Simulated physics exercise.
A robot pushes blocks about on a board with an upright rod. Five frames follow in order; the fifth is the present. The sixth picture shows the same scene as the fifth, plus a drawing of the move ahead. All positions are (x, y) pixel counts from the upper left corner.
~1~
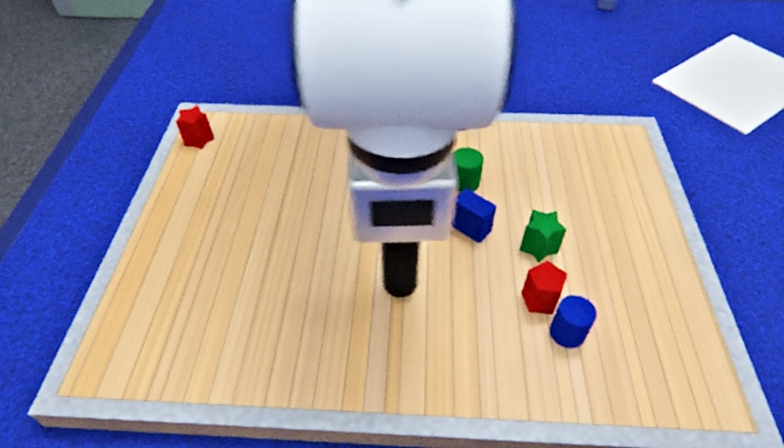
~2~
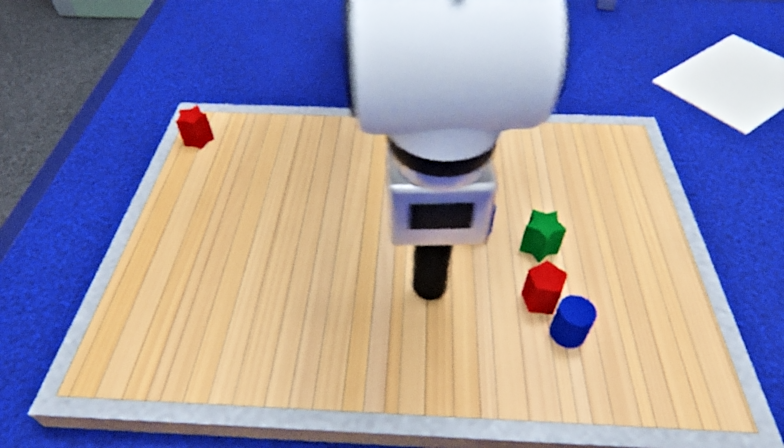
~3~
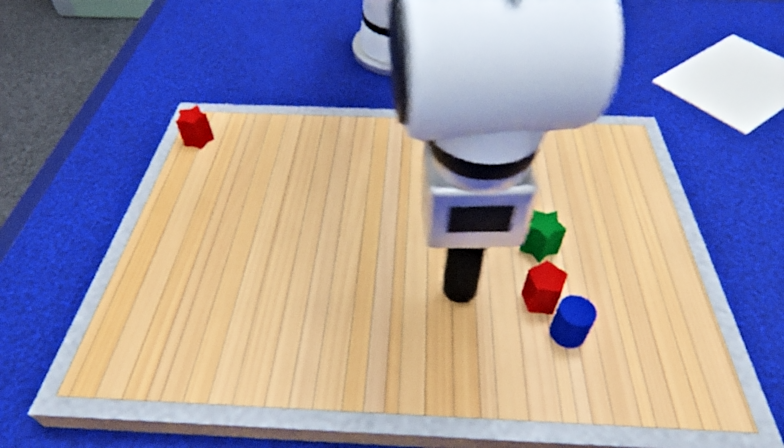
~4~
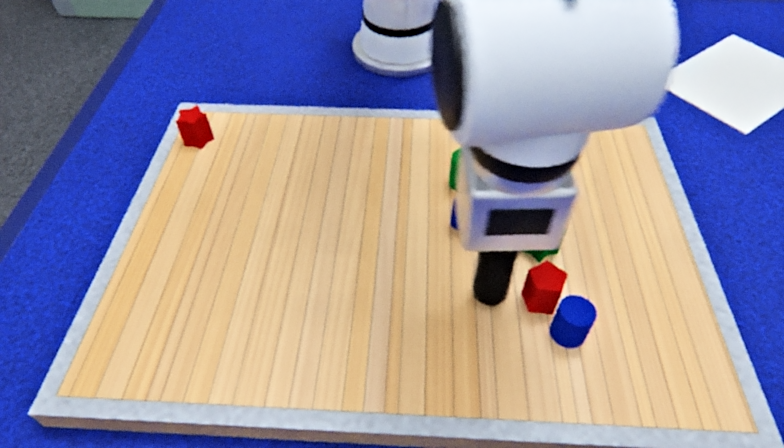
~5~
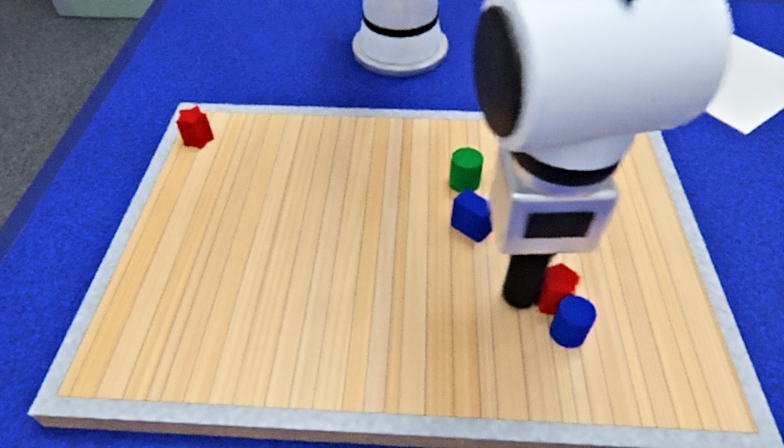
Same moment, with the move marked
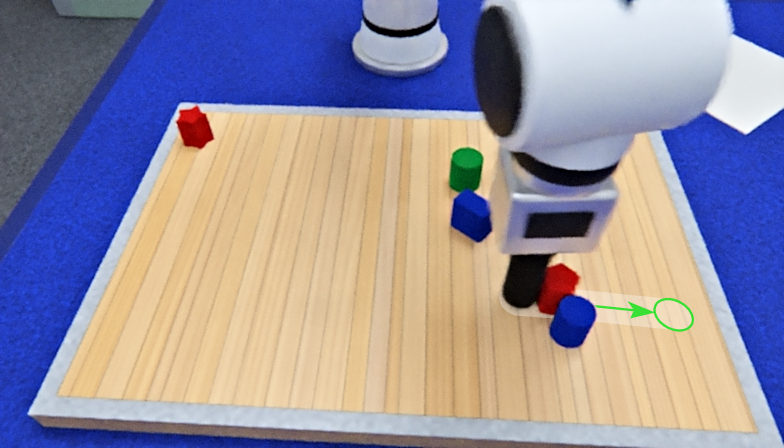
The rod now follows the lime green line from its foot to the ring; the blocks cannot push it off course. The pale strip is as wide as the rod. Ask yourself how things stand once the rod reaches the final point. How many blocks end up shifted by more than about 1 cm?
The push will move one block.
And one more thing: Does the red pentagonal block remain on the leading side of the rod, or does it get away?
Ahead of the rod.
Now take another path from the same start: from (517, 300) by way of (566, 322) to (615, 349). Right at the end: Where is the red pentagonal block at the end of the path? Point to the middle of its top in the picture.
For the centre of its top, I'd go with (603, 280).
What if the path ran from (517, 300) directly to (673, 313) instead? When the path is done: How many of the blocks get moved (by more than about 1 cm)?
That push would leave one block displaced by more than about 1 cm.
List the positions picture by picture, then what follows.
Rod's lower end at (400, 284); green star block at (546, 222); red pentagonal block at (549, 276); blue circular block at (578, 310), in the first picture.
Rod at (430, 287); blocks still, in the second picture.
Rod at (460, 289); blocks still, in the third picture.
Rod at (489, 292); blocks still, in the fourth picture.
Rod at (519, 295); green star block hidden; red pentagonal block at (561, 278); blue circular block at (578, 310), in the fifth picture.
Drawn move, from (517, 300) directly to (674, 314).
The first path, step by step. One third of the way, rod at (573, 298); red pentagonal block at (618, 283); blue circular block at (583, 312).
Two thirds of the way, rod at (626, 303); red pentagonal block at (674, 289), turned 15° clockwise; blue circular block at (583, 312).
At the end, rod at (678, 309); green star block still; red pentagonal block at (729, 295), turned 15° clockwise; blue circular block at (583, 312).
